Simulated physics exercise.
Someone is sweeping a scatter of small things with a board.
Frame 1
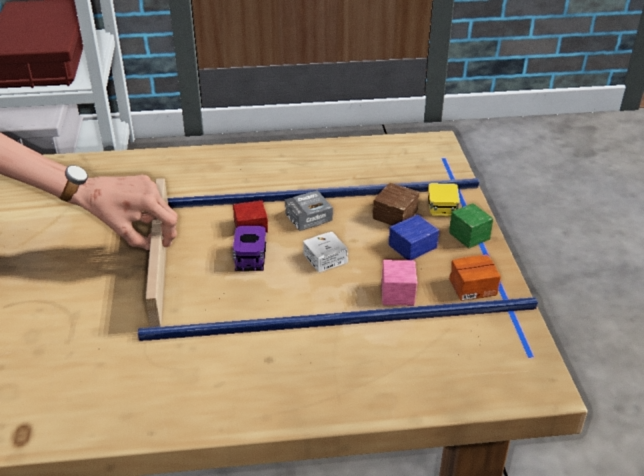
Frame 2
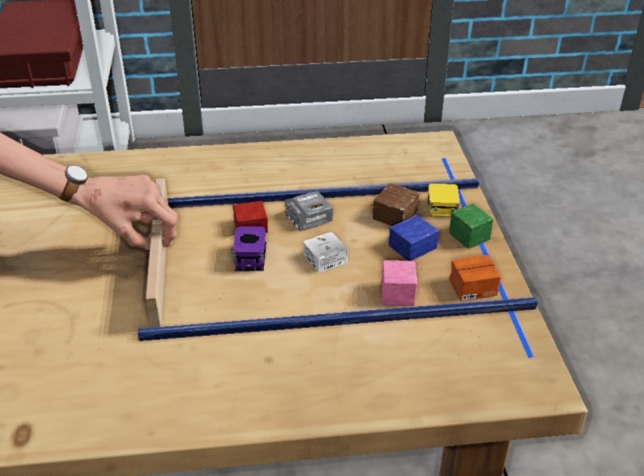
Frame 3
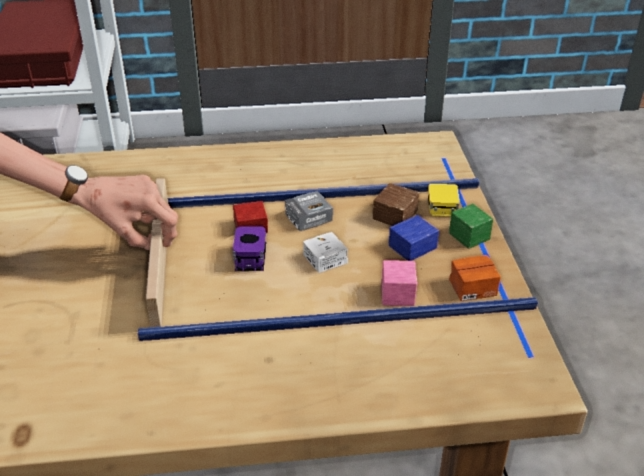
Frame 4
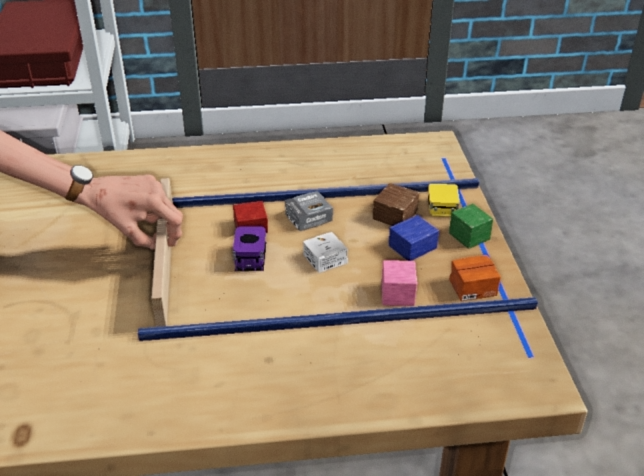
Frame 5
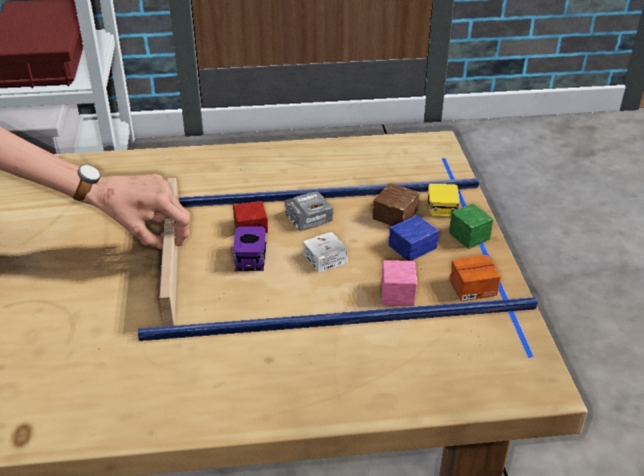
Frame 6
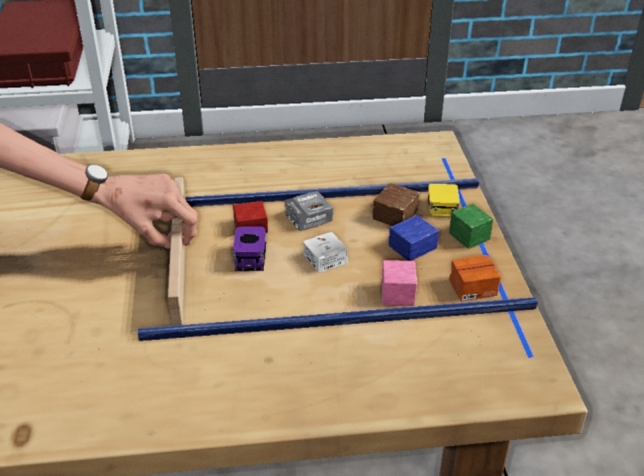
Wooden tabletop, a hand wearing a watch sliding an upright board slightly right between blue rails, scattered coloured blocks staying still.
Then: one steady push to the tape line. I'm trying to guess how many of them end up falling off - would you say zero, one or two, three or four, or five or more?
I would say five or more.
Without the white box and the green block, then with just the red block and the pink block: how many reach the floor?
The counts: 5 and 4.
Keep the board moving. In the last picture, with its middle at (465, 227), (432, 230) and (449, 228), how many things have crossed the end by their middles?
6; 3; 3.
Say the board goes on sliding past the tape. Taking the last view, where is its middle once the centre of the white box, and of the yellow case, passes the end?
Around (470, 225), then around (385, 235).
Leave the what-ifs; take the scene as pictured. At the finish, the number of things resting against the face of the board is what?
It touches 3.
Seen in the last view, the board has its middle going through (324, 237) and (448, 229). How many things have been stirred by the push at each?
First 5, after that 10.
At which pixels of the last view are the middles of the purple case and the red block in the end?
Final pixels, roughly: (495, 230) for the first, (483, 204) for the other.
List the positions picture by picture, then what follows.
The first frame shows green block (471, 226); yellow case (443, 201); orange box (474, 278); board (158, 249); tape (481, 242).
The second frame shows yellow case (443, 201); board (158, 249).
The third frame shows orange box (474, 278); grey box (309, 211).
The fourth frame shows green block (471, 226); pink block (399, 283).
The fifth frame shows yellow case (443, 201); purple case (250, 249).
The sixth frame shows green block (471, 226); yellow case (443, 201); orange box (474, 278); board (179, 247); tape (481, 242).
Early on, none off yet; green block at rest near (471, 226); yellow case at rest near (443, 201); orange box at rest near (474, 278).
Finally, the number that fall off is five or more; lost, grey box, white box, brown block, blue block, orange box, yellow case and green block.
